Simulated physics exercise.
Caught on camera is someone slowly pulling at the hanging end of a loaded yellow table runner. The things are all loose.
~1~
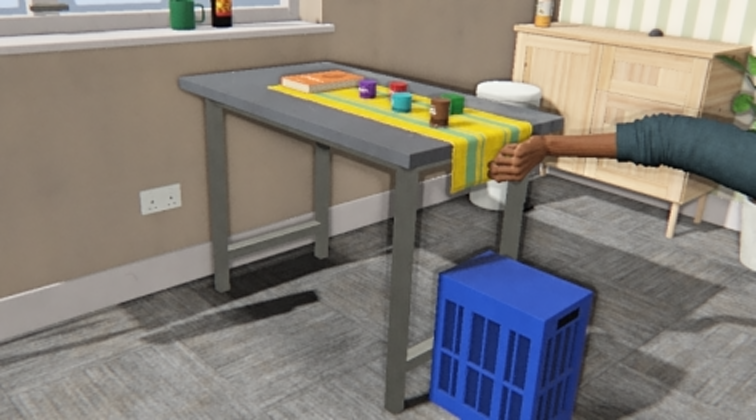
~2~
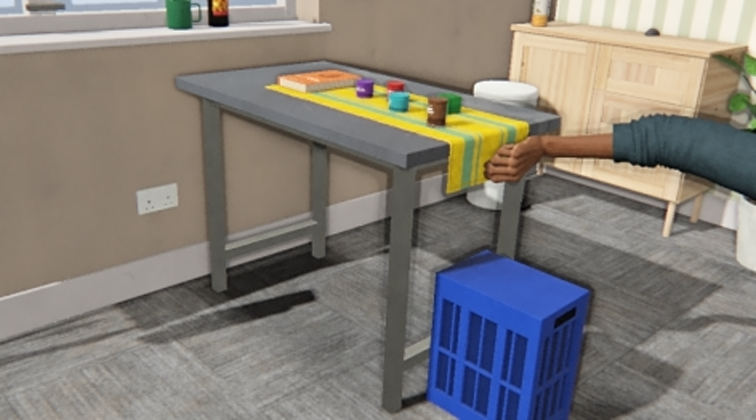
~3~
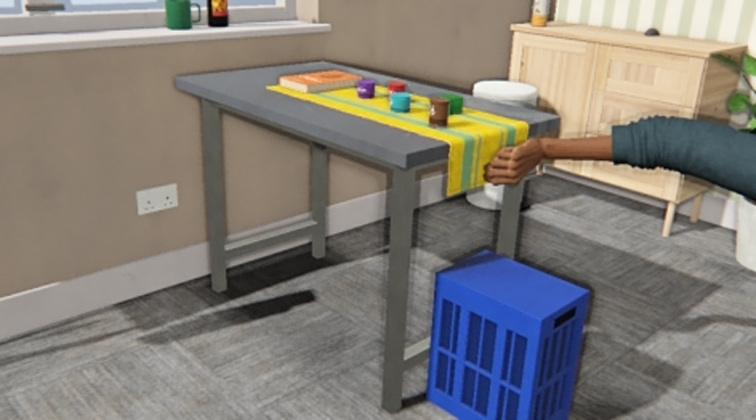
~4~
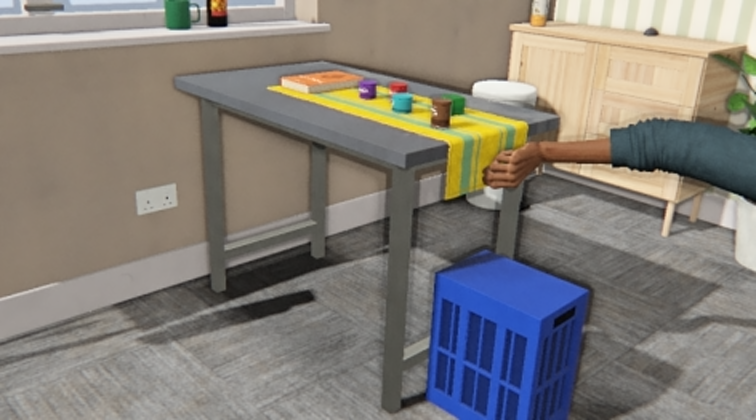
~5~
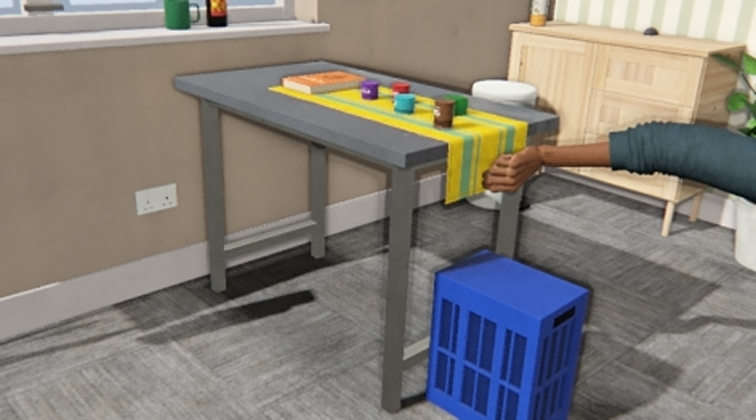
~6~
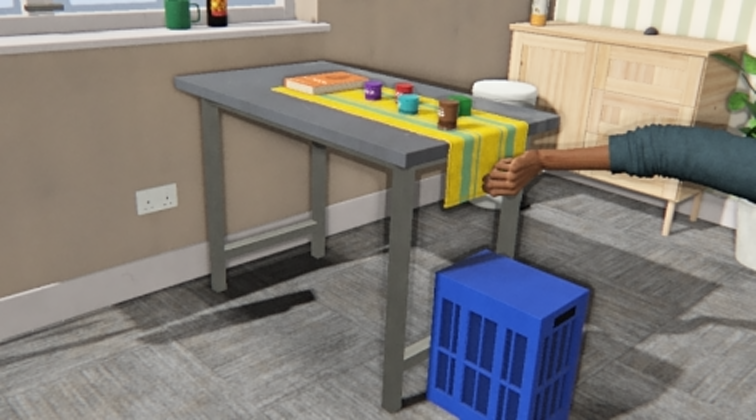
At first, a hand grips the hanging end of a yellow striped runner on a grey table, with small colourful pots and an orange book on top and a blue crate below. The hand then slowly draws the cloth slightly downward, and the pots shift a little rightward with it.
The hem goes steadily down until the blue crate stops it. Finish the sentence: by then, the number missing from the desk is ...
... two.
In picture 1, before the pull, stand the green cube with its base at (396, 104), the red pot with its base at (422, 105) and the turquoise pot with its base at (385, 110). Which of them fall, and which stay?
The green cube stays aboard, the red pot stays aboard, the turquoise pot stays aboard.
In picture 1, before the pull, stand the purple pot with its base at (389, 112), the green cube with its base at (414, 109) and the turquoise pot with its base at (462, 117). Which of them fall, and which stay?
So, the purple pot makes it through, the green cube makes it through, the turquoise pot ends up down.
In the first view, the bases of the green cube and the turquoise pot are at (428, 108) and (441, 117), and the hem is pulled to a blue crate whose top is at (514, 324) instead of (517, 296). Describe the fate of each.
As for the green cube, it leaves the top; as for the turquoise pot, it leaves the top.
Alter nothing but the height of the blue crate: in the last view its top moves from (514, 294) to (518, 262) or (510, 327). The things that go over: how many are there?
The tally is 1 and 3.
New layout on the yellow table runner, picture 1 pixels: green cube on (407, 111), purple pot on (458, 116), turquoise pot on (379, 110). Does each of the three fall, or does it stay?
The green cube ends up on top still, the purple pot ends up off the top, the turquoise pot ends up on top still.
A little later, hem near (482, 242); brown can gone.
Next, hem on the crate; brown can and green cube gone.
When it is over, hem on the crate; brown can and green cube gone. The count of fallen things is two.
